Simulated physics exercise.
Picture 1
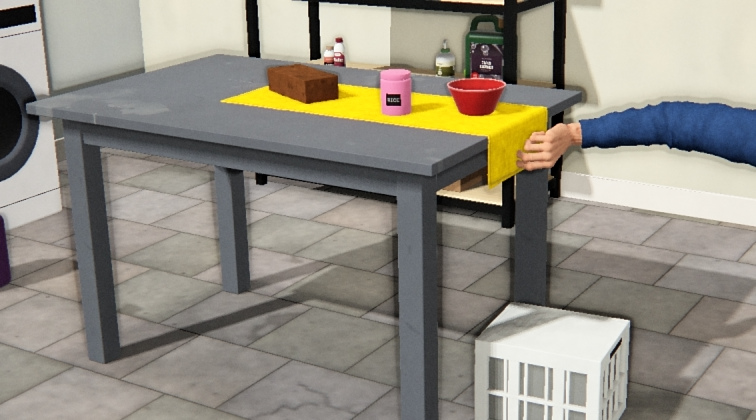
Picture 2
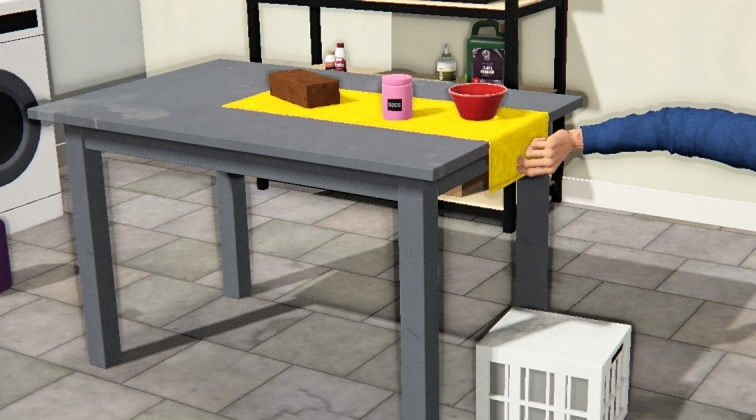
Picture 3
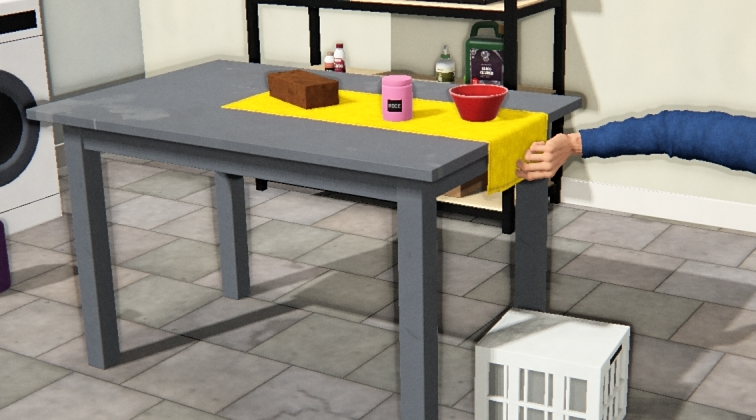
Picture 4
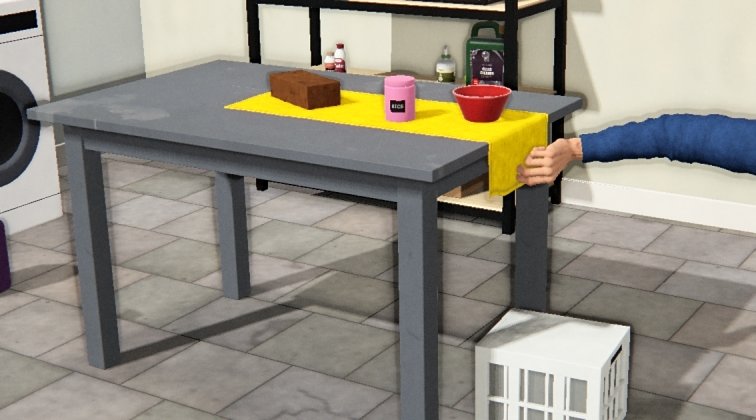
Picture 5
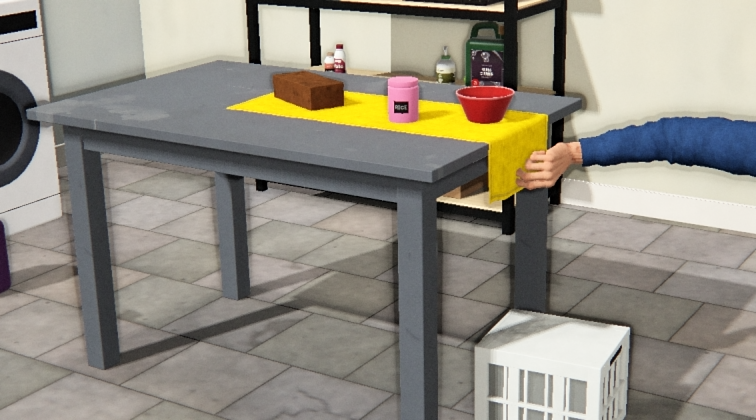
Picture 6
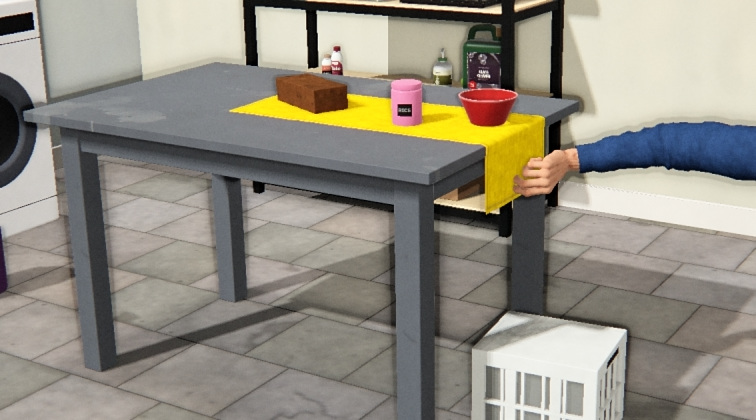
At the start, a hand grips the hanging end of a yellow cloth on a gray table, with a brick, a pink jar and a red bowl resting on it. The hand draws the end slowly downward, and the cloth and all three objects shift slightly to the right toward the table's edge.
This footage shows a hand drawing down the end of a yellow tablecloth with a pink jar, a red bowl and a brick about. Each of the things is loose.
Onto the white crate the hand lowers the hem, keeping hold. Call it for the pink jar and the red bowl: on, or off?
The pink jar off, the red bowl off.
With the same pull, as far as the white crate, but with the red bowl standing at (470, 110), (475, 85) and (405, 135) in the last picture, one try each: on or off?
At the first place it ends up off, at the second it does not leave, and at the third it does not leave.
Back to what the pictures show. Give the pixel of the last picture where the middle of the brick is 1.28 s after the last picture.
It has reached (368, 100).
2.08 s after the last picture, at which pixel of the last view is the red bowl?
Approx. position: (566, 298).
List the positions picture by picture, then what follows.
Tablecloth end (489, 189); pink jar (396, 72); red bowl (477, 84); brick (302, 71); top of the crate (562, 344), in the first picture.
Tablecloth end (490, 195), far hem (222, 106); red bowl (478, 89); red bowl stands on the cloth, in the second picture.
Tablecloth end (488, 196); pink jar (397, 78), in the third picture.
Tablecloth end (489, 199), far hem (223, 108); red bowl (482, 91), in the fourth picture.
Tablecloth end (489, 204); pink jar (403, 79), in the fifth picture.
Tablecloth end (486, 214), far hem (229, 111); pink jar (407, 82); red bowl (488, 95); top of the crate (559, 353), in the sixth picture.
Then, 0.50 s on from there, hem going down; jar carried along near (431, 106); bowl carried along near (515, 112).
Then, 1.28 s on from there, hem going down; jar carried along near (472, 110); bowl down below near (566, 298).
Then, 2.08 s on from there, hem going down; jar over the edge; bowl down below near (566, 298).
In the end, hem on the crate; jar down below near (562, 326); bowl down below near (566, 298). The pink jar goes over the edge and the red bowl is carried off the end.
